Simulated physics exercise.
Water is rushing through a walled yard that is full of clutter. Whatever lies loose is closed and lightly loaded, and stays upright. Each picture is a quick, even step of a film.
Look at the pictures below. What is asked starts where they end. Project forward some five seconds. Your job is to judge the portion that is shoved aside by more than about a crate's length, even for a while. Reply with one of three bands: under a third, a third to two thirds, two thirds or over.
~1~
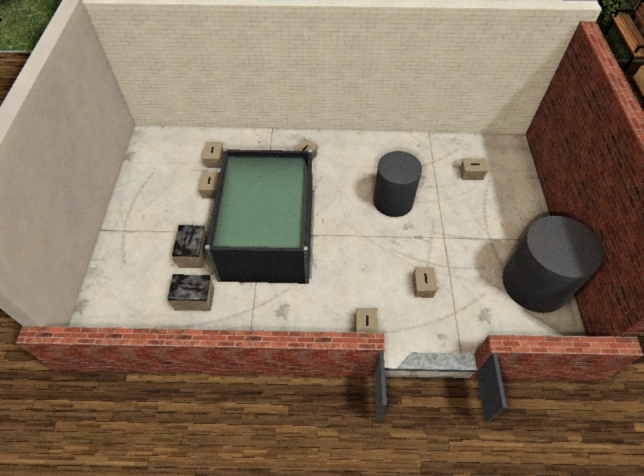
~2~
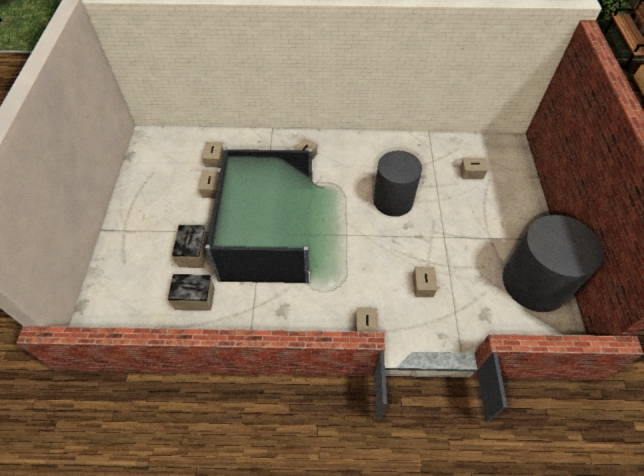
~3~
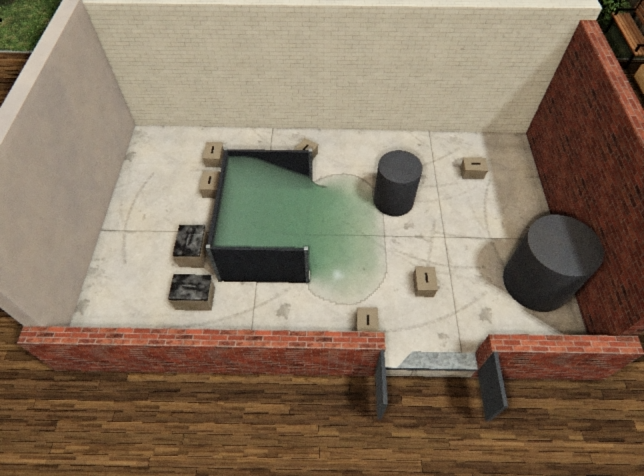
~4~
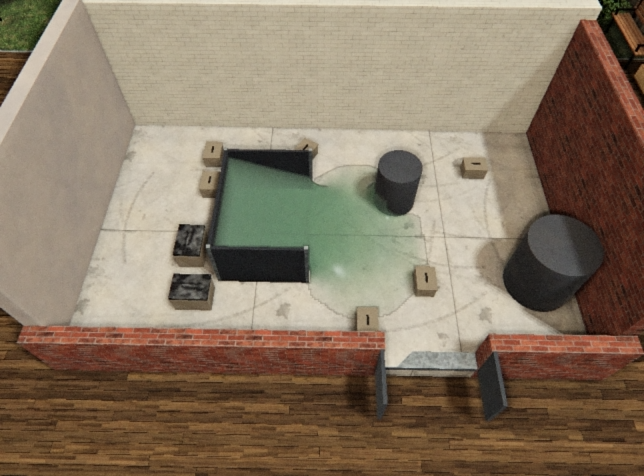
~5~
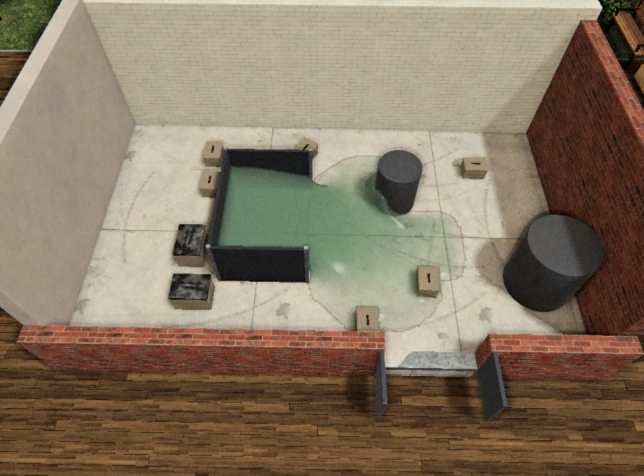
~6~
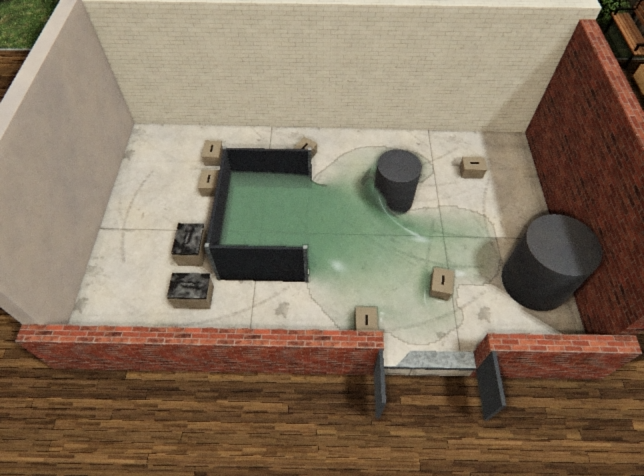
A third to two thirds.
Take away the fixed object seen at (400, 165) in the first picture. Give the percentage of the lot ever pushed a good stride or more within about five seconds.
Approx. 50 % of the lot.
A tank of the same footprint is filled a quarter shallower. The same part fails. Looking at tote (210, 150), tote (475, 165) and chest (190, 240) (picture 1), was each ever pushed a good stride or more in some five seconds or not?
In the order asked: Below that distance, over that distance and below that distance.
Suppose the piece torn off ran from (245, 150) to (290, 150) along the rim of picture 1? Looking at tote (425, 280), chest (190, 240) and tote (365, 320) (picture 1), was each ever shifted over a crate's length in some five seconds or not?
First below the mark, then below the mark, then below the mark.
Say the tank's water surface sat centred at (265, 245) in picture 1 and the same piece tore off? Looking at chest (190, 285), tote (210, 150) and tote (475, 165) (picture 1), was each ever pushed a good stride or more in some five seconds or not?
Taking them in turn: Kept near its start; kept near its start; got sent well off.
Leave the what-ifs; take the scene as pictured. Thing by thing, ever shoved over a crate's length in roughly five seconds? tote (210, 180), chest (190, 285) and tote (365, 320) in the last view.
The first comes out not so far, the second not so far, the last driven that far.
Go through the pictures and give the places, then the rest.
A tote at (426, 279) rests on the ground; a tote at (367, 321), on the bottom; 0 of 8 have shifted, in the first picture.
A tote at (426, 278), on the bottom; a tote at (367, 320), on the bottom; 0 of 8 have shifted, in the second picture.
A tote at (426, 278) rests on the ground; a tote at (368, 320), on the bottom; 0 of 8 have shifted, in the third picture.
A tote at (426, 278) rests on the ground; a tote at (368, 320) rests on the ground; 0 of 8 have shifted, in the fourth picture.
A tote at (429, 278), on the bottom, close to its start; a tote at (367, 320), on the bottom; 0 of 8 have shifted, in the fifth picture.
A tote at (443, 280) rests on the ground, close to its start; a tote at (367, 320) rests on the ground; 1 of 8 have shifted, in the sixth picture.
A moment on, 1 of 8 are well off their spots; 0 afloat.
Next, 2 of 8 are well off their spots; 1 afloat.
Later, 3 of 8 are well off their spots; 2 afloat.
In the end, 3 of 8 are well off their spots, and 3 have been at some point; 2 afloat.
